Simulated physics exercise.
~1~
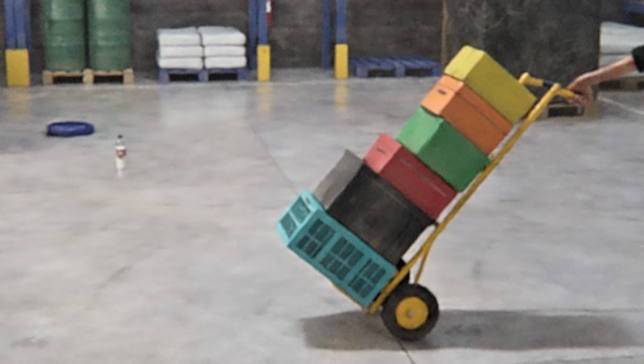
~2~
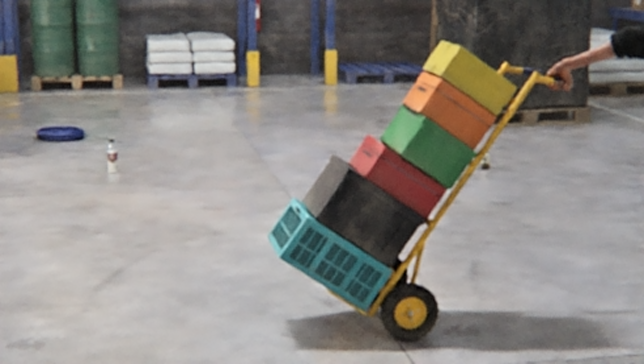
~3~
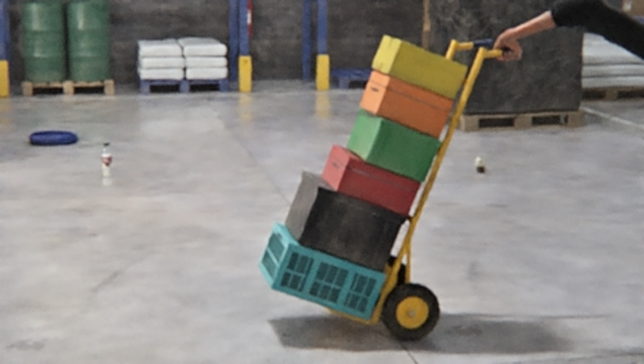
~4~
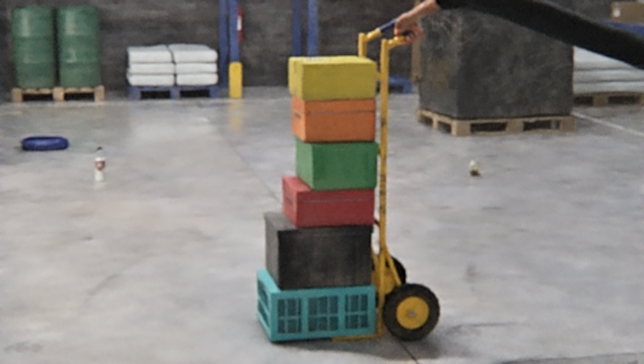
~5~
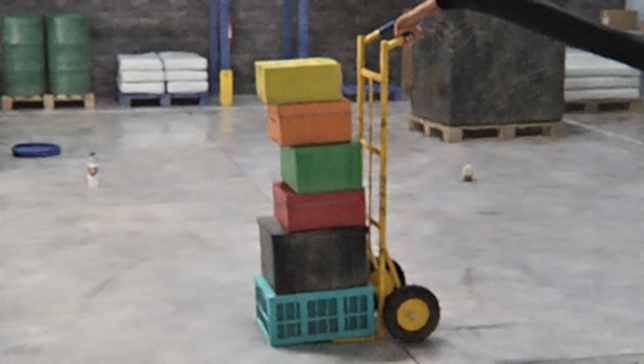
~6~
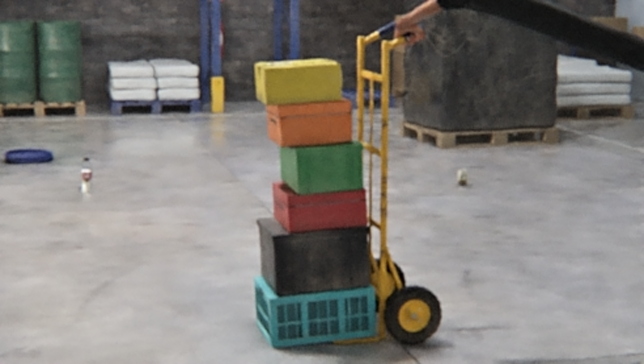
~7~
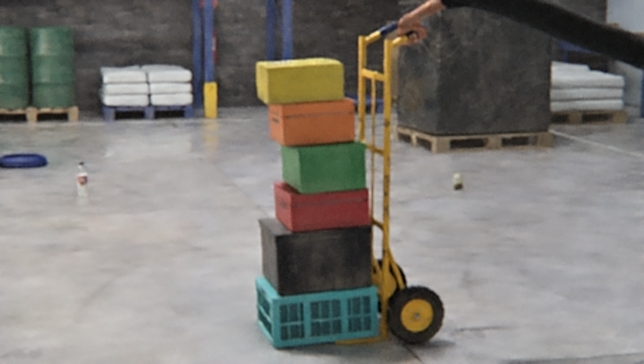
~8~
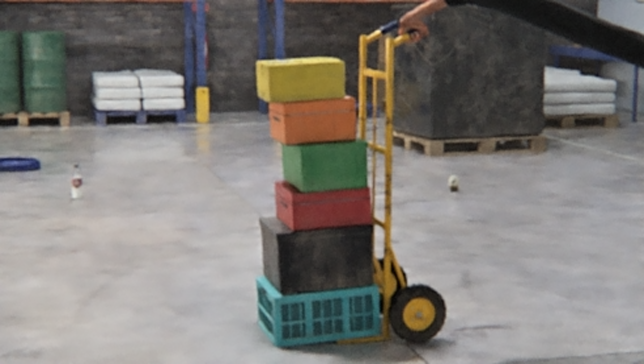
In a warehouse with a bare concrete floor, a hand holds a yellow hand truck tilted back toward the right, loaded with a turquoise crate, a black tote, and red, green, orange and yellow boxes. The hand swings the truck up and forward, gradually at first, then faster. The truck comes upright, and the leaning stack straightens. The upper boxes then shift left, away from the frame, leaving a gap behind them. Nothing falls, and the stack stands still with its top boxes offset to the left while the hand stays on the handle.
